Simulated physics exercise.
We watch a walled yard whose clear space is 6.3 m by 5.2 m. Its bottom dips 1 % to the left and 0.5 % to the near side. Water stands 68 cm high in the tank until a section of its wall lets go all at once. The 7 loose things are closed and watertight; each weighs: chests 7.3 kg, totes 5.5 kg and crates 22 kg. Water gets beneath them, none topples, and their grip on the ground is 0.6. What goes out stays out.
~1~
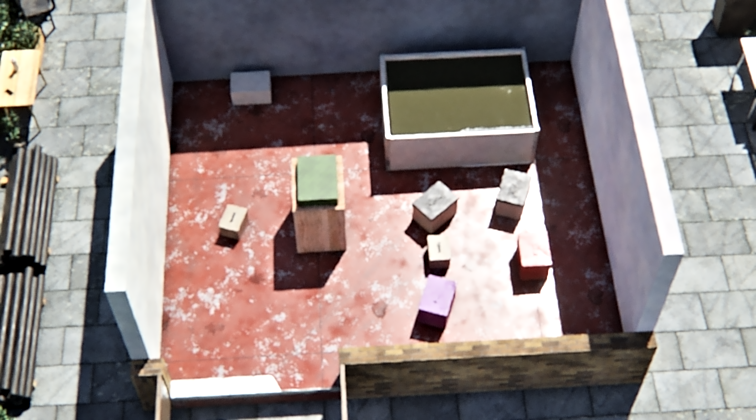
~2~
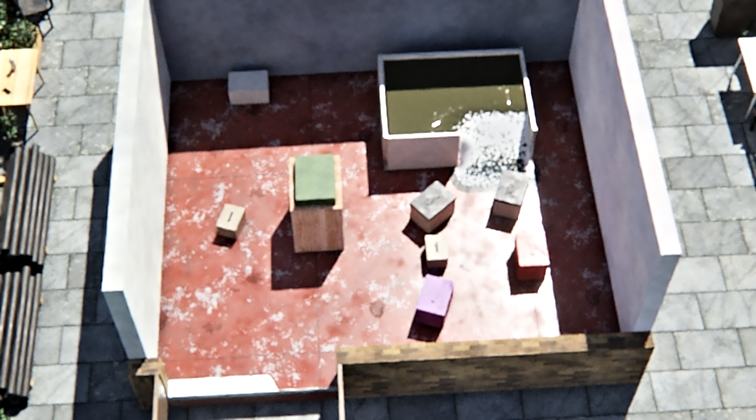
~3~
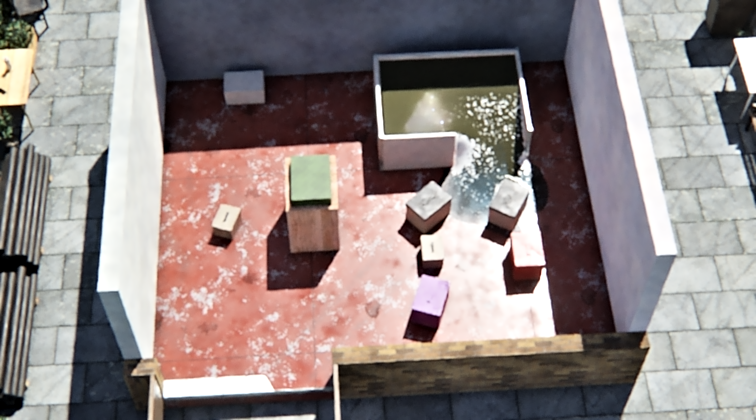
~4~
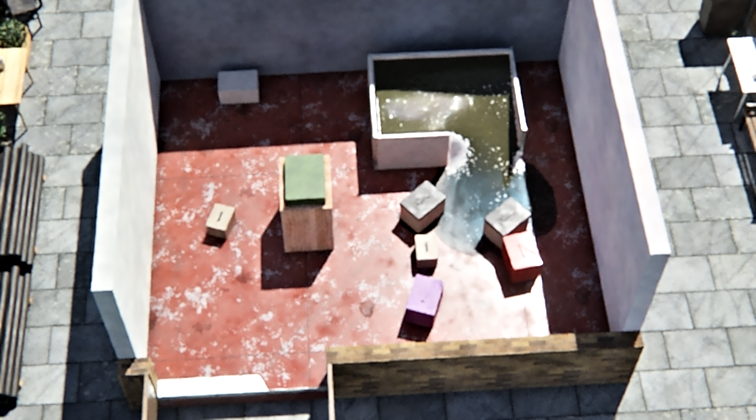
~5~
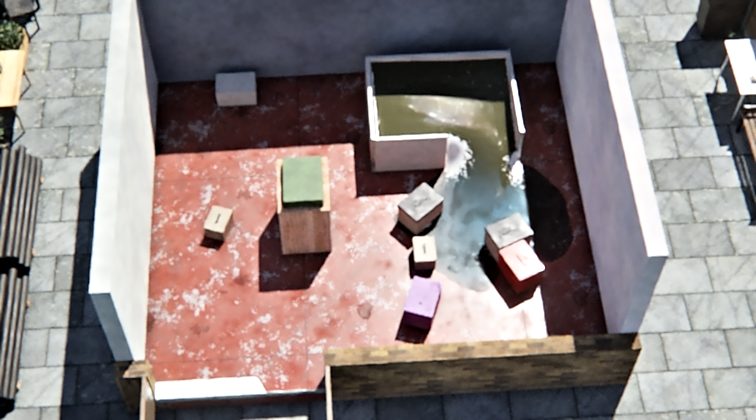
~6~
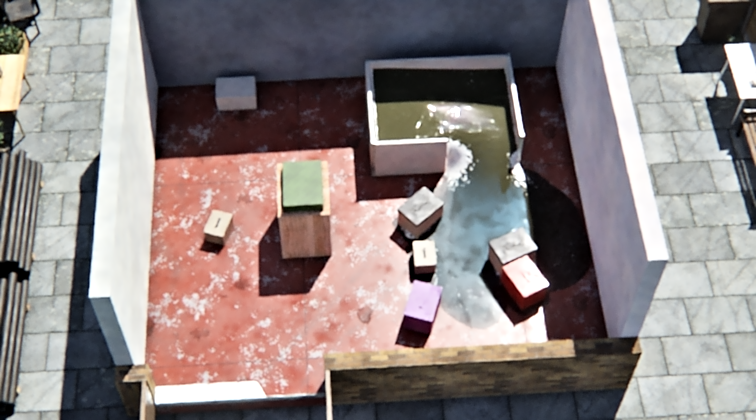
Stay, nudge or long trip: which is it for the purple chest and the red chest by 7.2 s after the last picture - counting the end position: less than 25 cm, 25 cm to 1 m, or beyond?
The purple chest ends far away, the red chest travels far.
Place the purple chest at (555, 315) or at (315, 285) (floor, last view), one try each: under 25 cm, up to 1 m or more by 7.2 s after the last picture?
In turn: It gets carried off; it travels far.
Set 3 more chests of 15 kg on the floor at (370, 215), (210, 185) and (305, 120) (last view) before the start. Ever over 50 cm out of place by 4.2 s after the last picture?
In turn: Less, under, short of it.
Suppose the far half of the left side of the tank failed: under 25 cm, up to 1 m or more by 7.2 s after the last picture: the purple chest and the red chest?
Then the purple chest holds its place, the red chest barely shifts.
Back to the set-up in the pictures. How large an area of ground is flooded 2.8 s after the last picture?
Roughly 20 m2.
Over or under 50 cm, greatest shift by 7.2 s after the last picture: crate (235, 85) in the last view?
It is short of it.
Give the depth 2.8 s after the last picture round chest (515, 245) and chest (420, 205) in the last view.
About 16 and 2 cm.
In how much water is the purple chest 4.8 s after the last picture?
Roughly 4 cm.
Then, 0.9 s after the last picture the purple chest is near (394, 334), 0.7 m from its start, aground; the red chest is near (535, 331), 1.3 m from its start, afloat; 0 of 7 are out; 2 afloat.
Then, 2.8 s after the last picture the purple chest is near (178, 285), 3.4 m from its start, aground; the red chest is near (421, 319), 1.8 m from its start, afloat; 0 of 7 are out; 2 afloat.
Then, 4.8 s after the last picture the purple chest is near (191, 174), 3.9 m from its start, aground; the red chest is near (179, 303), 4.7 m from its start, afloat; 1 of 7 are out; 2 afloat.
Then, 7.2 s after the last picture the purple chest is near (264, 101), 4.2 m from its start, aground; the red chest is near (167, 303), 4.9 m from its start, afloat; 1 of 7 are out; 2 afloat.
